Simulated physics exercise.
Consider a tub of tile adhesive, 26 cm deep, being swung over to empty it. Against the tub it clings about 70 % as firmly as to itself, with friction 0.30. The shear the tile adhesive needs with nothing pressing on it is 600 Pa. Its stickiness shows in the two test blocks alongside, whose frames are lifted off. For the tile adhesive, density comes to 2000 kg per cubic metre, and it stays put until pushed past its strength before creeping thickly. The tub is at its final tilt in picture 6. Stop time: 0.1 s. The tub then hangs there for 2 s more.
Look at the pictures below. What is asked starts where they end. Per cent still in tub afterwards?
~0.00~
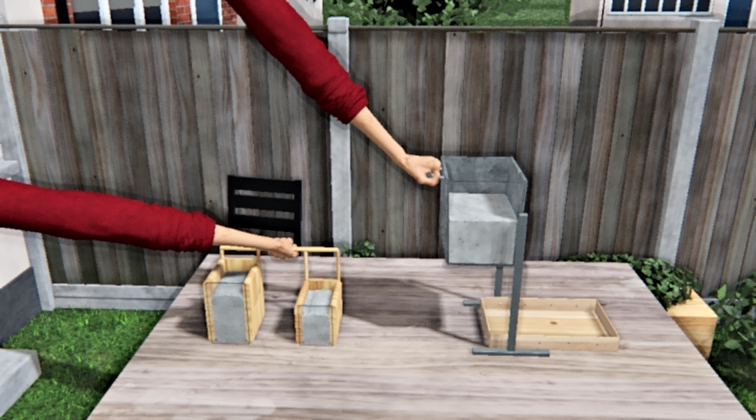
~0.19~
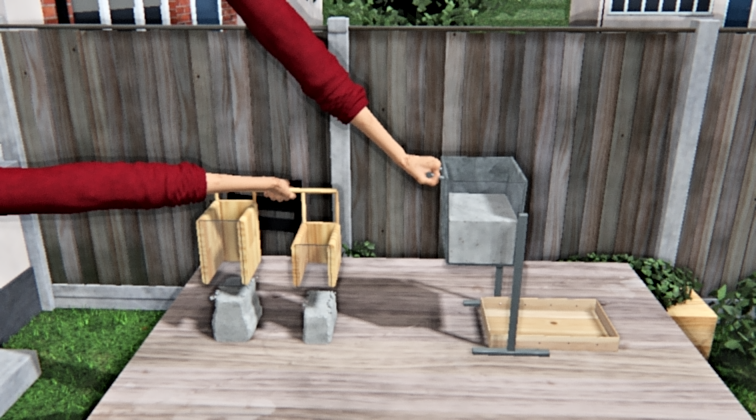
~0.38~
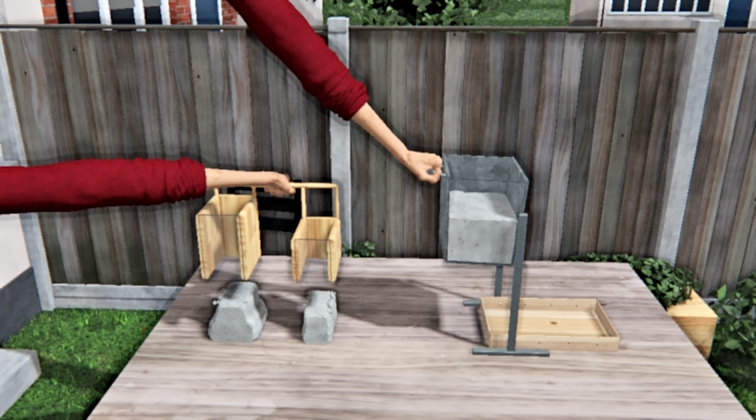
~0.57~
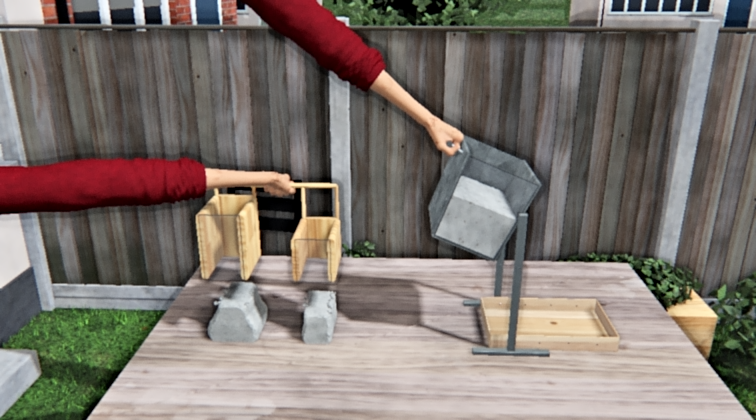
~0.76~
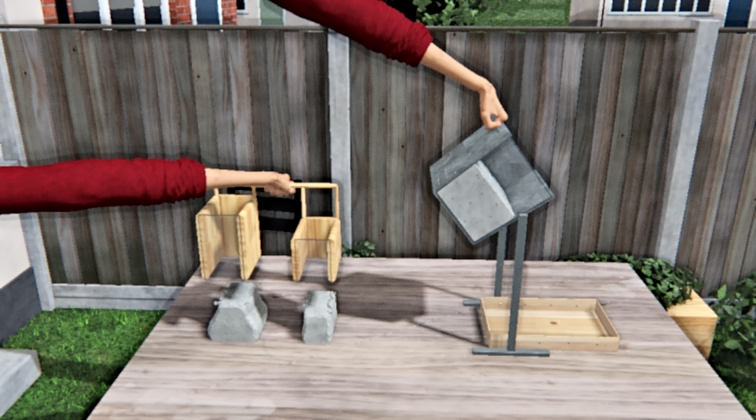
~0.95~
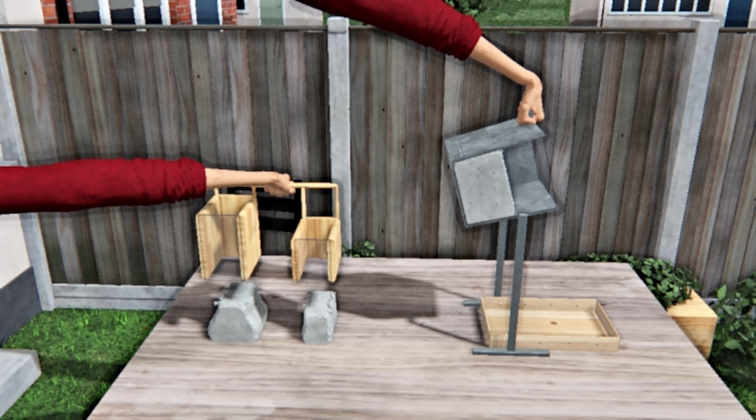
Approx. 100 %.
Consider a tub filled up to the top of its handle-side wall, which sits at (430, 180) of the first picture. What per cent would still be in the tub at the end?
I'd guess around 100 per cent remains.
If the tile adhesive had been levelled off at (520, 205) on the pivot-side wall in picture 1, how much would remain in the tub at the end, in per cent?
In that case, around 100 percent.
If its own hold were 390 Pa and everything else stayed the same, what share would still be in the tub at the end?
I'd expect about 100 percent.
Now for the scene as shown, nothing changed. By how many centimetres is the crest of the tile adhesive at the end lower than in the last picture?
The top ends up some 2 cm below its level in the last picture.
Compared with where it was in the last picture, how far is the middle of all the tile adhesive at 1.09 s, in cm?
Measured shift, roughly 1 cm.
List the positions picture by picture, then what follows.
The first picture shows handle-side rim at (449, 180), tilt 0 degrees; top of the tile adhesive at (465, 220); blocks stand 18 cm, 12 cm (left to right).
The second picture shows handle-side rim at (449, 180), tilt 0 degrees; top of the tile adhesive at (465, 220); blocks stand 16 cm, 11 cm (left to right).
The third picture shows handle-side rim at (451, 178), tilt 2 degrees; top of the tile adhesive at (453, 218); blocks stand 14 cm, 11 cm (left to right).
The fourth picture shows handle-side rim at (470, 155), tilt 23 degrees; top of the tile adhesive at (454, 196); blocks stand 14 cm, 11 cm (left to right).
The fifth picture shows handle-side rim at (511, 137), tilt 53 degrees; top of the tile adhesive at (474, 167); blocks stand 14 cm, 11 cm (left to right).
The sixth picture shows handle-side rim at (544, 137), tilt 75 degrees; top of the tile adhesive at (498, 153); blocks stand 14 cm, 11 cm (left to right).
After 1.09 s, the tub is at 75 degrees and holds 100 %.
After 1.26 s, the tub is at 75 degrees and holds 100 %.
After 1.43 s, the tub is at 75 degrees and holds 100 %.
After 1.60 s, the tub is at 75 degrees and holds 100 %.
After 2.95 s, at the end, the tub is at 75 degrees and holds 100 %.
